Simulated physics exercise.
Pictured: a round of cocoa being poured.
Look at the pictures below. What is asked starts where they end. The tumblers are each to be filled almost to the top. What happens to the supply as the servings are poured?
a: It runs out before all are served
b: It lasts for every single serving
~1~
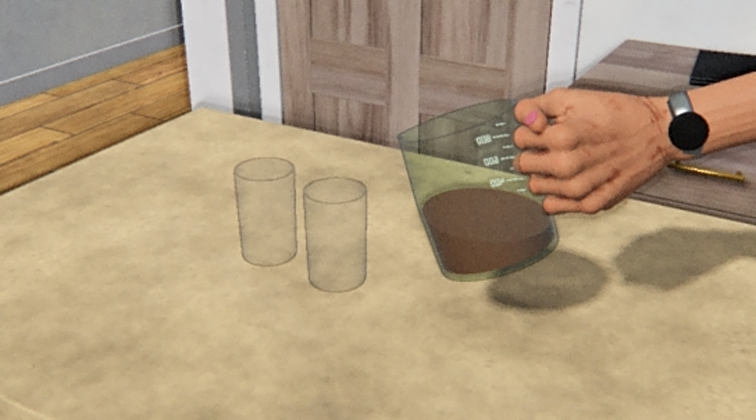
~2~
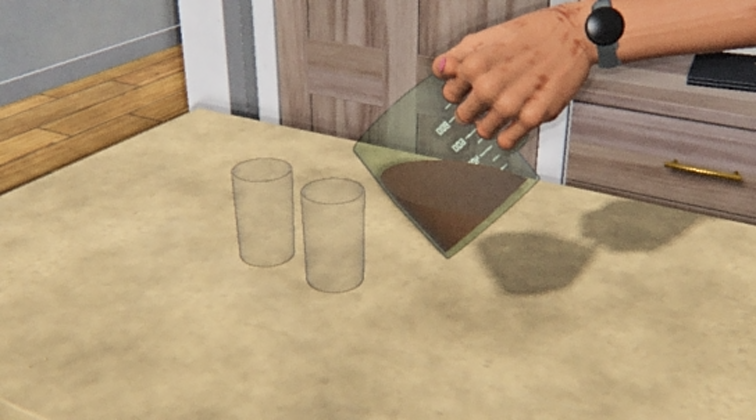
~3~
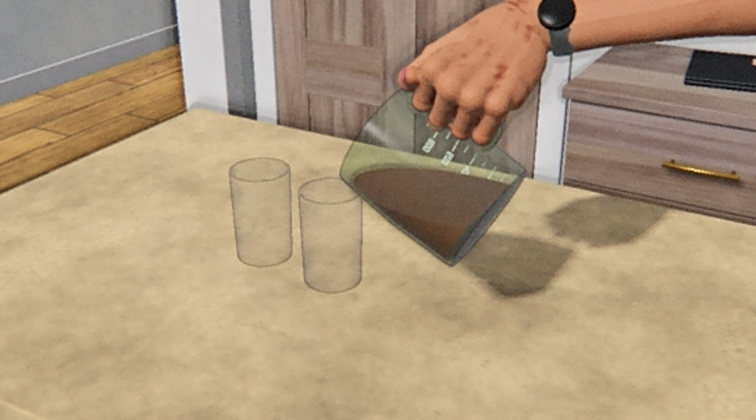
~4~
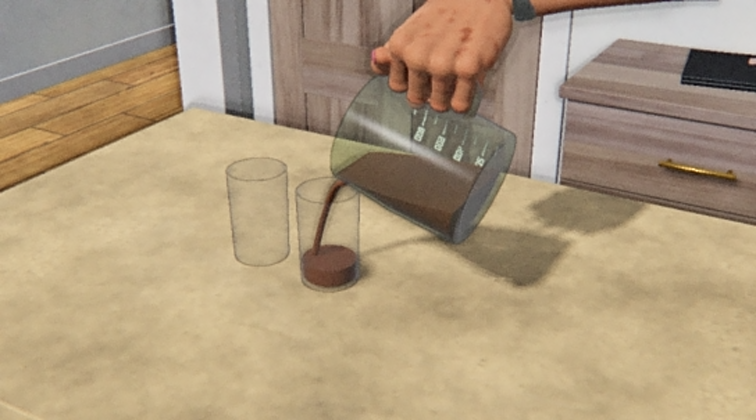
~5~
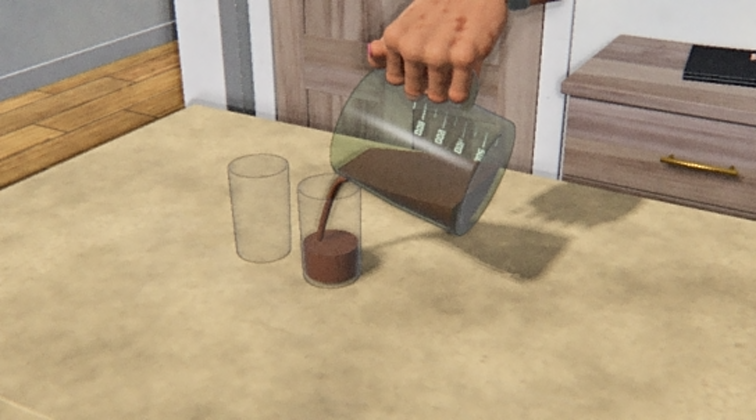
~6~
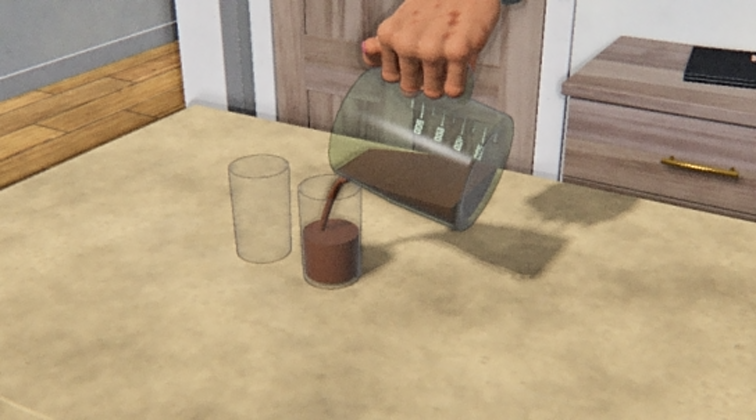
The answer is a.
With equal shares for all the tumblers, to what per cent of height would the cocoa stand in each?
Each would stand at about 65 per cent of its height.
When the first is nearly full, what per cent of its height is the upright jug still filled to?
Roughly 10 %.
Shortly, the first is about two thirds full.
Then, the first is done and the jug has about a quarter of its load.
At the finish, the jug is empty with one filled and the next at about a third of a serving.
